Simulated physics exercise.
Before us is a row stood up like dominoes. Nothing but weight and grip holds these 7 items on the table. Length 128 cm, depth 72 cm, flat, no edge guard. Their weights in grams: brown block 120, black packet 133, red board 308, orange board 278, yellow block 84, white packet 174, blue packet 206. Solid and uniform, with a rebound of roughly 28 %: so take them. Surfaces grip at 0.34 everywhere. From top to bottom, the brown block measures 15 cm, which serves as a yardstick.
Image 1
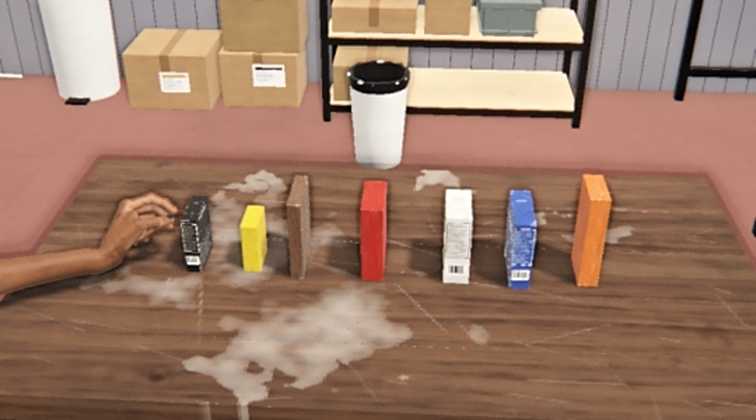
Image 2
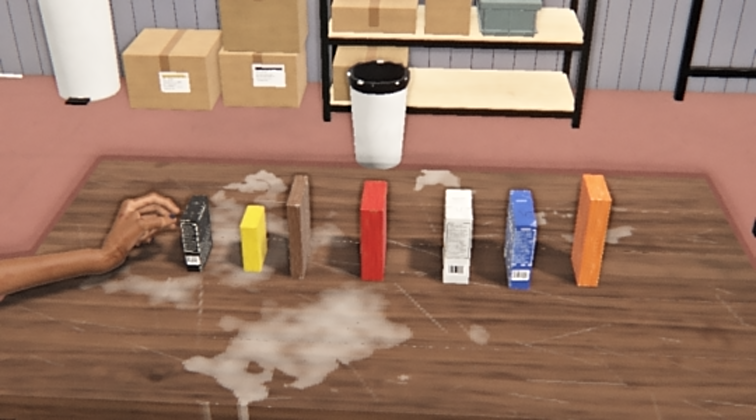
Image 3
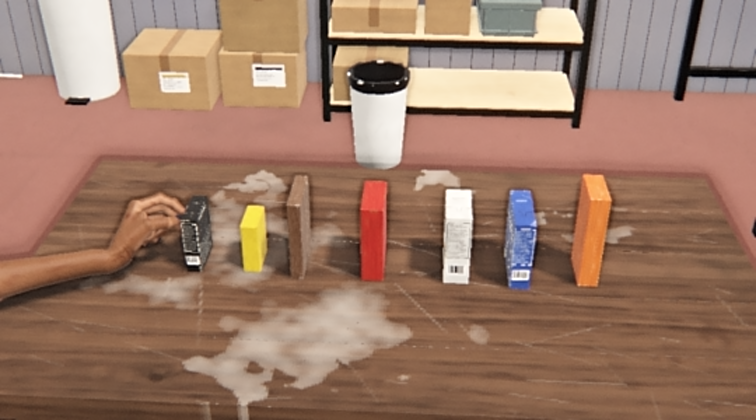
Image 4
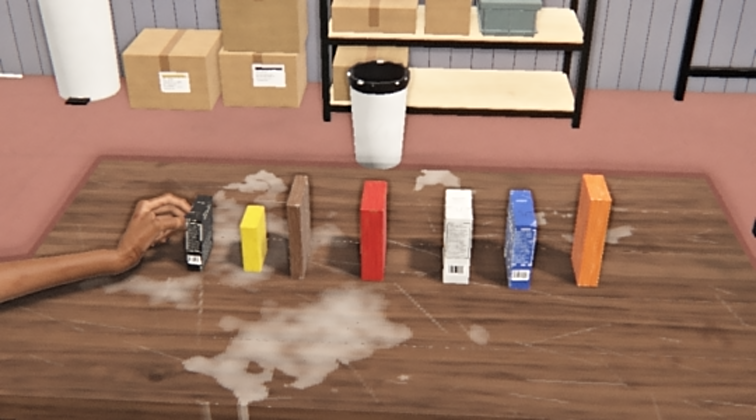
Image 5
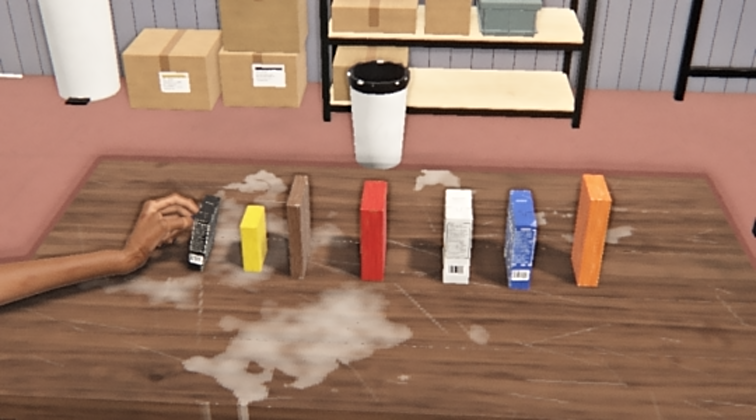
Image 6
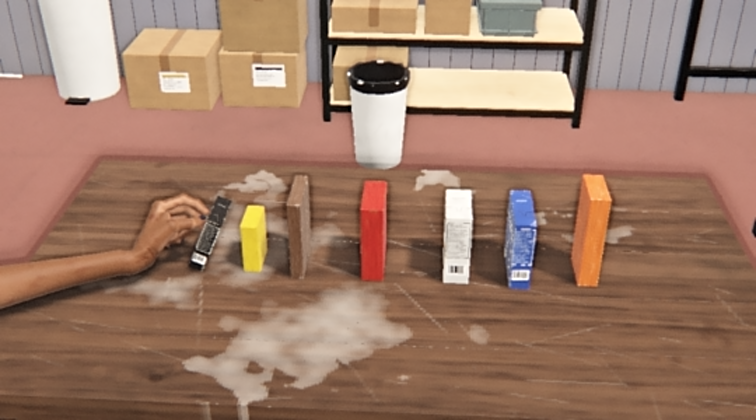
The video shows a hand beside a row of seven upright items on a wooden table, black, yellow, brown, red, white, blue and orange, then pushing the black packet at the left end so it leans rightward toward the yellow block.
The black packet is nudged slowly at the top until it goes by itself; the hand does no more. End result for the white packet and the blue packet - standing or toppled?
White packet toppled, blue packet toppled.
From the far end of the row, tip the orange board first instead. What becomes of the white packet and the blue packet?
Outcome - white packet toppled, blue packet toppled.
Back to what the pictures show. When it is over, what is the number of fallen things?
7.
Then, 0.70 s on from there, black packet 74° over; white packet 15° off upright near (468, 236); brown block 69° off upright; yellow block 73° off upright.
Then, 1.10 s on from there, black packet 74° over; white packet 62° off upright near (510, 246); blue packet 72° off upright near (558, 254); red board on its side.
In the end, toppled on the table, brown block, red board, yellow block, white packet and blue packet. At the end, from the last picture's camera, white packet near (508, 249), blue packet near (564, 263).
